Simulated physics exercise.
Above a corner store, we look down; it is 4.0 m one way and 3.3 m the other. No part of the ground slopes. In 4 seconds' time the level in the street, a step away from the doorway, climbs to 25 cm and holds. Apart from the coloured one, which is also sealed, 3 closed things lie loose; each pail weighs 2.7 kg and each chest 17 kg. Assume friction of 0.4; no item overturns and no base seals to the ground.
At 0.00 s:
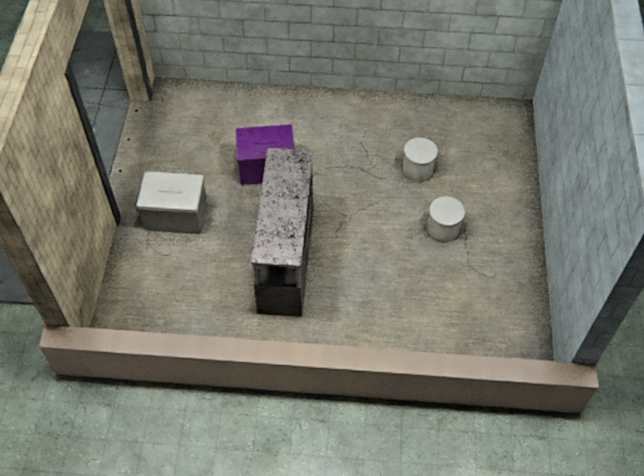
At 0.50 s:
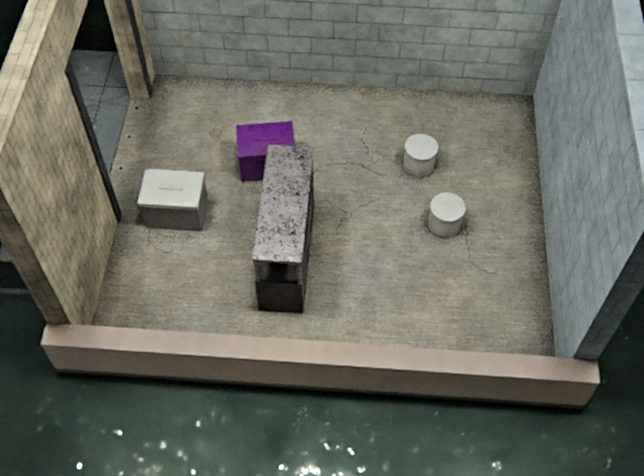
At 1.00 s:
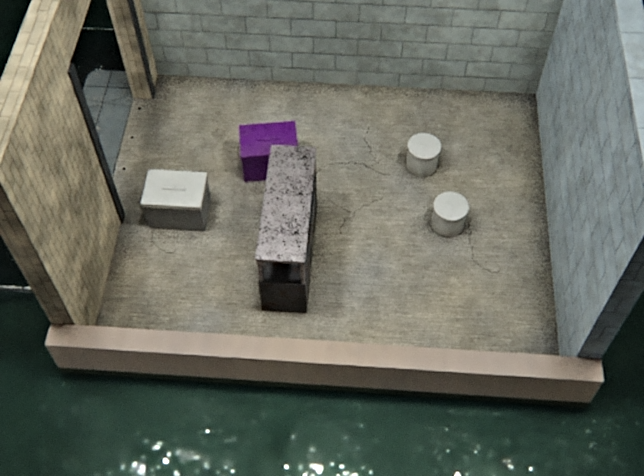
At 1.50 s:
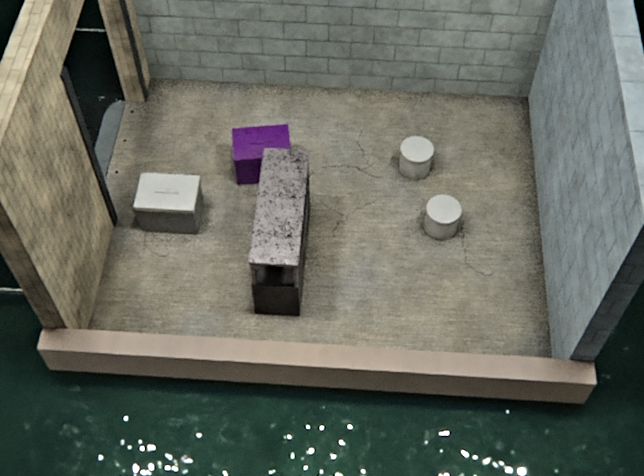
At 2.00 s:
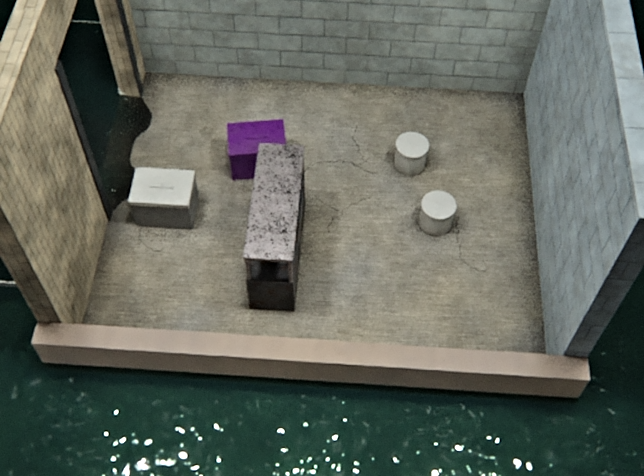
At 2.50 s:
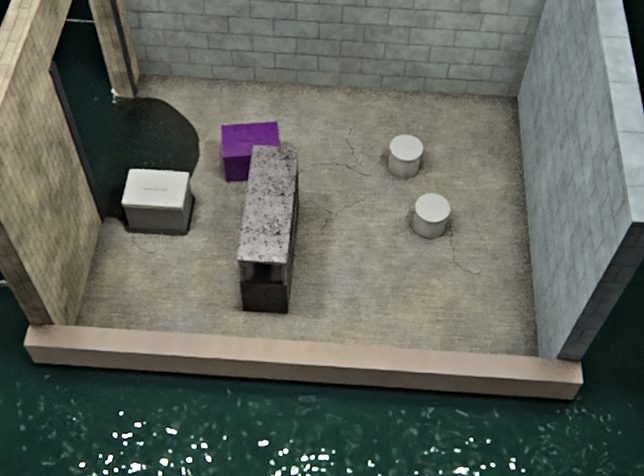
Dark green water surrounding a walled room seen from above, then spreading through the left doorway around a pale box.
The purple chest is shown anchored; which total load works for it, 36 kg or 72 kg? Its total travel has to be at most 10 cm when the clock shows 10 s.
It will take the heavier choice to stop it.
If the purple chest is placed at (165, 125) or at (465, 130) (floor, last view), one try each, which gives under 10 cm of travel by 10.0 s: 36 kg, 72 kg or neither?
Taking the two spots in turn, only the heavier keeps it, then only the heavier keeps it.
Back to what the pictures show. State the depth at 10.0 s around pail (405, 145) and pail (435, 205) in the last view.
Depth approx. 12 cm / 13 cm.
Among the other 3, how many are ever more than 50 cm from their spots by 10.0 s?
Count: 3.
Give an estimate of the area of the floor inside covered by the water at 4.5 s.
Somewhere about 6.5 m2, give or take.
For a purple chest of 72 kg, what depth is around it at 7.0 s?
Something like 10 centimetres.
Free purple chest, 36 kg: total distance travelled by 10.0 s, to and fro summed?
Some 140 cm in all.
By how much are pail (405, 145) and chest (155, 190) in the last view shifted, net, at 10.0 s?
150 cm, 100 cm.
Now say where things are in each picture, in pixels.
The first frame shows the purple chest at (265, 142) rests on the ground; 0.0 m2 under water; 0 of 4 have shifted.
The second frame shows the purple chest at (266, 139) rests on the ground; water covers 0.0 m2; 0 of 4 have shifted.
The third frame shows the purple chest at (268, 139) rests on the ground; 0.0 m2 under water; 0 of 4 have shifted.
The fourth frame shows the purple chest at (261, 142) rests on the ground; 0.0 m2 under water; 0 of 4 have shifted.
The fifth frame shows the purple chest at (256, 137) rests on the ground; water covers 0.1 m2; 0 of 4 have shifted.
The sixth frame shows the purple chest at (251, 139), on the bottom; water covers 0.9 m2; 0 of 4 have shifted.
After 3.5 s the purple chest would be 0 cm from its start with 36 kg and 0 cm from its start with 72 kg; 5 cm of water round it then.
After 4.5 s the purple chest would be 2 cm from its start with 36 kg and 0 cm from its start with 72 kg; 6 cm of water round it then.
After 7.0 s the purple chest would be 52 cm from its start with 36 kg and 0 cm from its start with 72 kg; 10 cm of water round it then.
After 10.0 s the purple chest would be 127 cm from its start with 36 kg and 0 cm from its start with 72 kg; 10 cm of water round it then.
